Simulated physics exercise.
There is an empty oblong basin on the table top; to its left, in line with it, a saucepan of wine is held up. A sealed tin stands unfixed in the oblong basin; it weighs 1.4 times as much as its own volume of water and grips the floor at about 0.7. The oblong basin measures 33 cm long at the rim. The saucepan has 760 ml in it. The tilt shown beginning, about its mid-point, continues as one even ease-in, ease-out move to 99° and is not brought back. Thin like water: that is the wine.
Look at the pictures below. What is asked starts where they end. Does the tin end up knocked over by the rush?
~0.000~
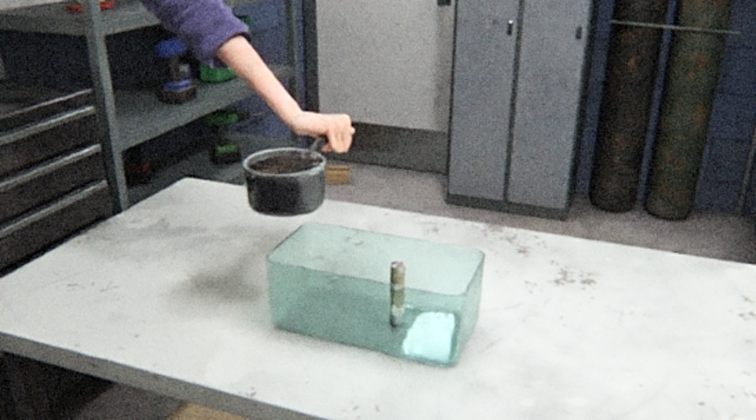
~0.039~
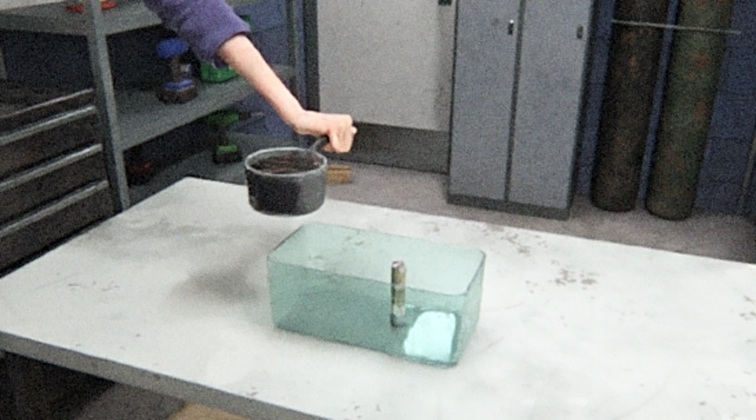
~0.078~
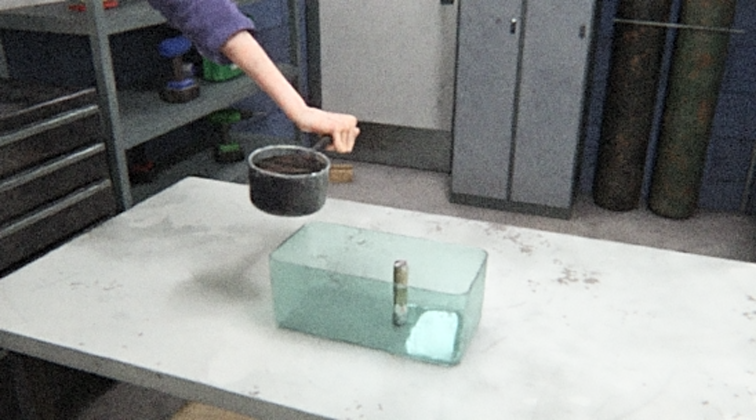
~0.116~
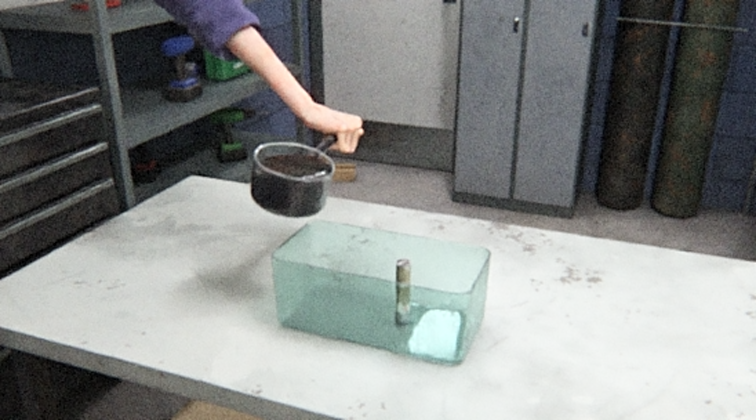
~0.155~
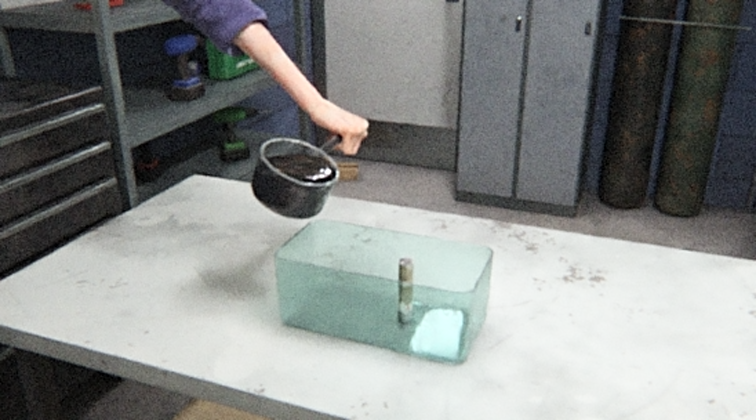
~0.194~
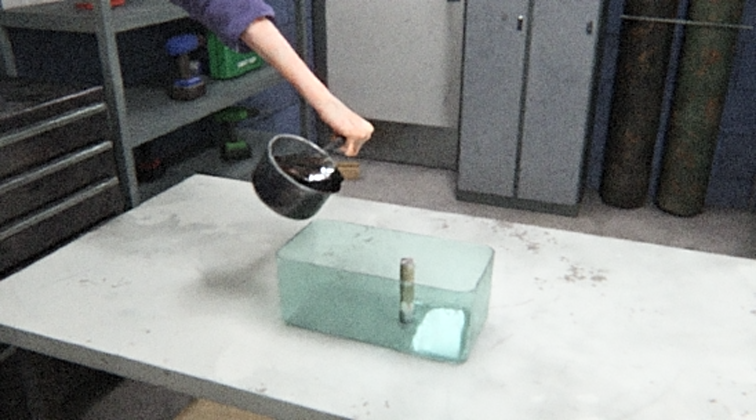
No.
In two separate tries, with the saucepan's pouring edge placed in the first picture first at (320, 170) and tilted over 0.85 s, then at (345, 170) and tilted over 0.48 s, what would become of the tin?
First it stays on its base; then it tips over.
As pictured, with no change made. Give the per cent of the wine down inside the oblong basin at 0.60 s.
Roughly 88 %.
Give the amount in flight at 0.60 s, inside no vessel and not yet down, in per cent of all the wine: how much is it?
In-air share: About 5 %.
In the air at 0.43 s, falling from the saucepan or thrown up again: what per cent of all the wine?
About 32 per cent.
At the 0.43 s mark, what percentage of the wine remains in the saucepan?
Remaining: Near 30 % of the total.
Then, 0.43 s in, the tilt is 96° and 30 per cent is still to pour; the tin stands where it began.
Then, 0.60 s in, the tilt is 99° and 8 per cent is still to pour; the tin stands where it began.
Then, 0.78 s in, the tilt is 99° and 2 per cent is still to pour; the tin stands where it began.
Then, 0.98 s in, the tilt is 99° and 0 per cent is still to pour; the tin stands where it began.
Finally, the tin stands where it began.
